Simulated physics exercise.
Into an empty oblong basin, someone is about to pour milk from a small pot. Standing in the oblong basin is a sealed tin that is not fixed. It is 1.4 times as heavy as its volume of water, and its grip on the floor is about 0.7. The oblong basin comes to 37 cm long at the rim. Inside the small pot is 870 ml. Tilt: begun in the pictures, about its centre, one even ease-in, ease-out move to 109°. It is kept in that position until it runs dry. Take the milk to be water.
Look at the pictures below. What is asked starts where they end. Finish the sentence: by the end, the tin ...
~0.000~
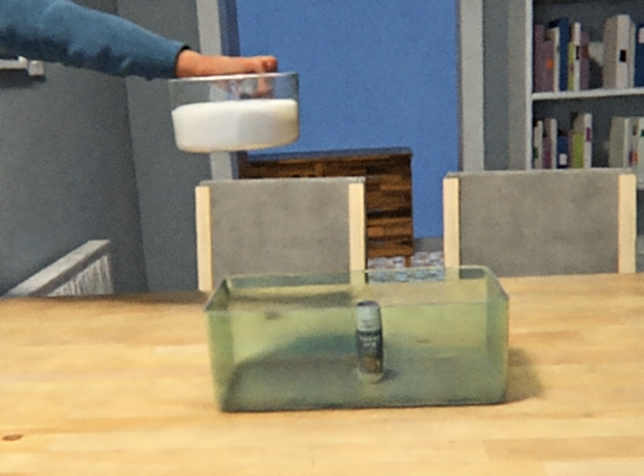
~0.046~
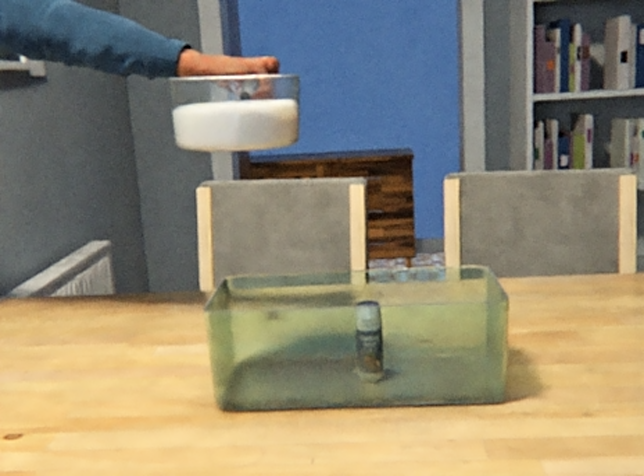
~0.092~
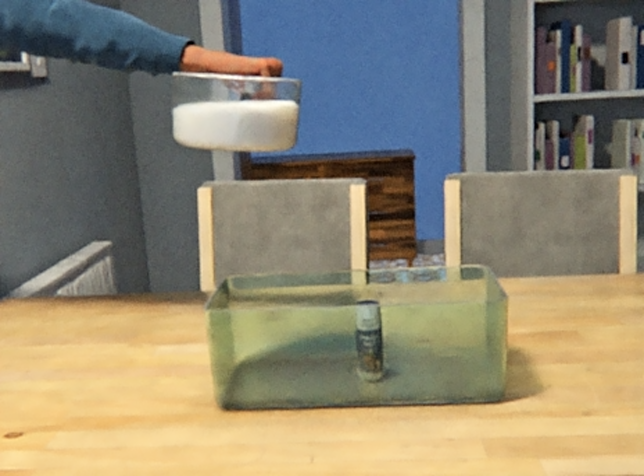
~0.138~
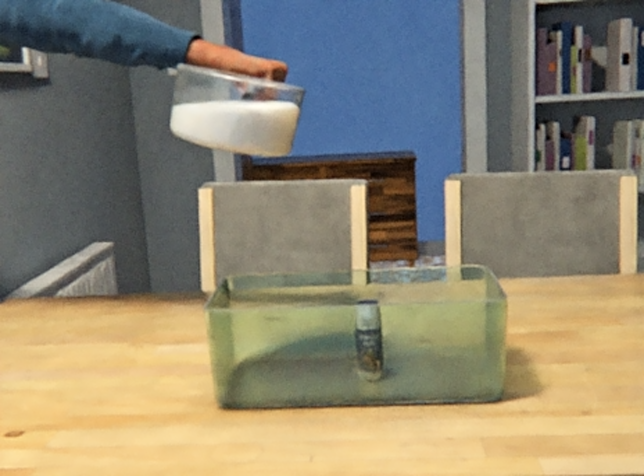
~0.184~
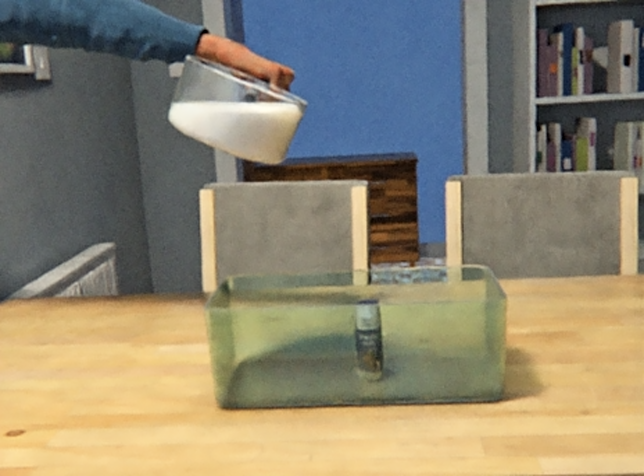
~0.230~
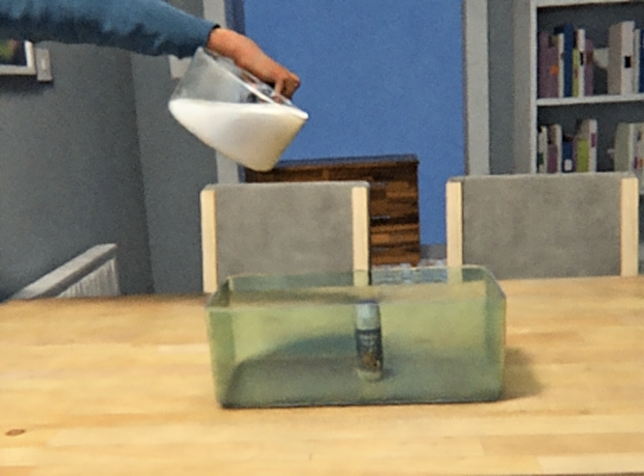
By the end, the tin has toppled.
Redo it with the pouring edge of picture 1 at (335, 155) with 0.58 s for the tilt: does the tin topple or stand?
Then it stays on its base.
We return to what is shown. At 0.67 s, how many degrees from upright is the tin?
Measured tilt, approx.: 0 degrees.
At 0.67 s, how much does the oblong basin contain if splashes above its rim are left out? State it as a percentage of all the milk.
Value: Approx. 82 %.
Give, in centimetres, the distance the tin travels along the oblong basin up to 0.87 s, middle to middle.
I'd put it at around 3 centimetres.
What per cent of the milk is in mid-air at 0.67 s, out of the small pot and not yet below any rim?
Roughly 12 %.
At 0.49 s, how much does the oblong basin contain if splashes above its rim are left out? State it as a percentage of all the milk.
Fraction in basin: Approx. 8%.
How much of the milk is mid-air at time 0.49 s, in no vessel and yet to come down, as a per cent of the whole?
Estimate: Some 66 % of the total.
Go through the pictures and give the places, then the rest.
The first picture shows tilt 0°; pouring edge (297, 75); surface from (178, 107) to (296, 101); the oblong basin's rim runs from (215, 295) to (498, 284); the tin's top is at (368, 308).
The second picture shows tilt 2°; pouring edge (298, 77); surface from (178, 108) to (296, 102).
The third picture shows tilt 7°; pouring edge (301, 83); surface from (178, 107) to (297, 103).
The fourth picture shows tilt 15°; pouring edge (303, 92); surface from (178, 106) to (299, 105).
The fifth picture shows tilt 25°; pouring edge (306, 105); surface from (177, 103) to (301, 107).
The sixth picture shows tilt 37°; pouring edge (305, 120); surface from (175, 100) to (299, 111).
By 0.49 s the tilt is 102° and 27 per cent is still to pour; the tin stands where it began.
By 0.67 s the tilt is 109° and 6 per cent is still to pour; the tin stands where it began.
By 0.87 s the tilt is 109° and 0 per cent is still to pour; the tin leans 25°.
By 1.08 s the tilt is 109° and 0 per cent is still to pour; the tin lies on its side.
At rest the tin lies on its side.
